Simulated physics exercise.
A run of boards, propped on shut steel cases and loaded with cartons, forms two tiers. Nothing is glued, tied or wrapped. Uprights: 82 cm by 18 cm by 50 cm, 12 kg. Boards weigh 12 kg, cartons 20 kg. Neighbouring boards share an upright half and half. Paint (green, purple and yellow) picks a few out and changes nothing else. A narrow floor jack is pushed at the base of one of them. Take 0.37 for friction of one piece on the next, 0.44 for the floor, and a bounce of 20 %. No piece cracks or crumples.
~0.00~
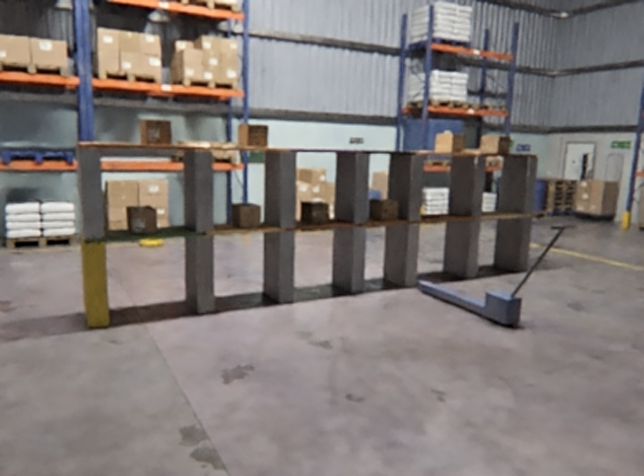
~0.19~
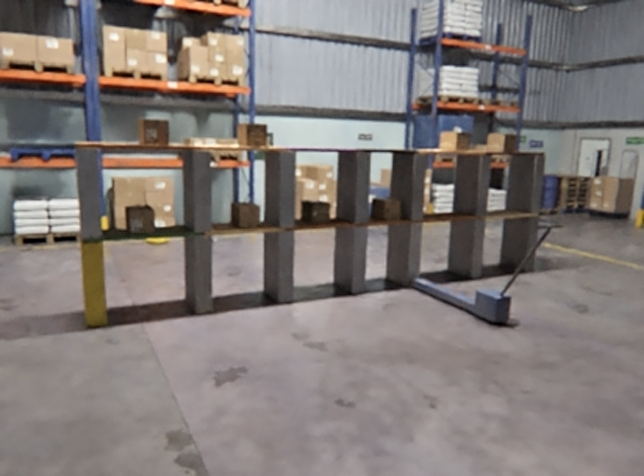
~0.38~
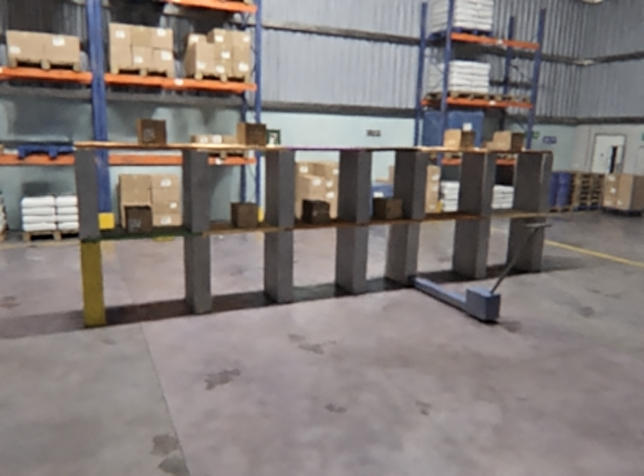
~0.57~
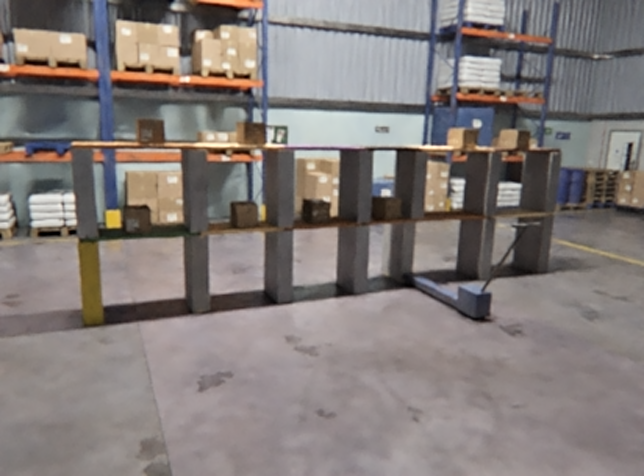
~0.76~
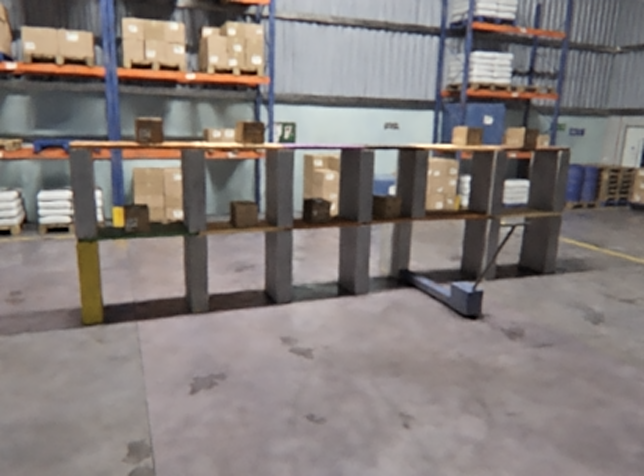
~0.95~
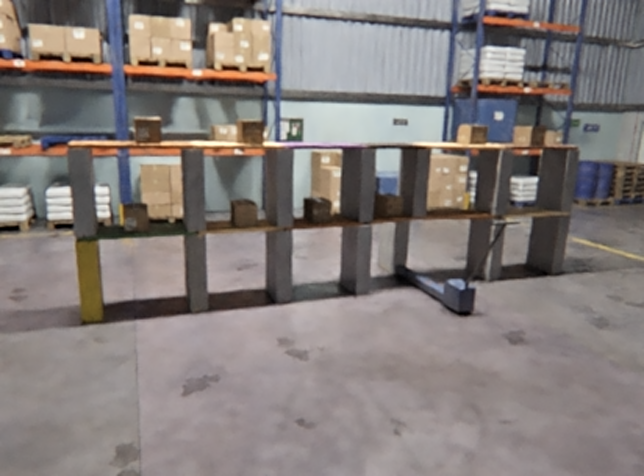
The clip opens on a long two-tier row of boards on gray uprights, one of them yellow, loaded with boxes in a warehouse, with a low floor jack at the right. As the view drifts, the jack slides slowly inward against a lower upright, and the row shifts only slightly, still standing.
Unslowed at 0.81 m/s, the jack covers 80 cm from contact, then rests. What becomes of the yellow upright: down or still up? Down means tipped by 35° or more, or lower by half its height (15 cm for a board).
It stays up.
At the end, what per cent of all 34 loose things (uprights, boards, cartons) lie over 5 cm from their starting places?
45 per cent.
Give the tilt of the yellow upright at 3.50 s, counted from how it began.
Roughly 0°.
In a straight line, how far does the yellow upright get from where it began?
Roughly 0 cm away.
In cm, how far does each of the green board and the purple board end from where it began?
Moved: Green 0, purple 0.
After 2.40 s, 8 of the 34 pieces down; yellow upright unmoved; purple board shifted 25 mm.
After 3.50 s, 12 of the 34 pieces down; yellow upright unmoved; purple board shifted 28 mm.
At rest (4.9 s), 15 of the 34 pieces down; yellow upright unmoved; purple board shifted 28 mm; green board unmoved. As the last picture would show them, middles, yellow upright near (91, 275), purple board near (320, 145).
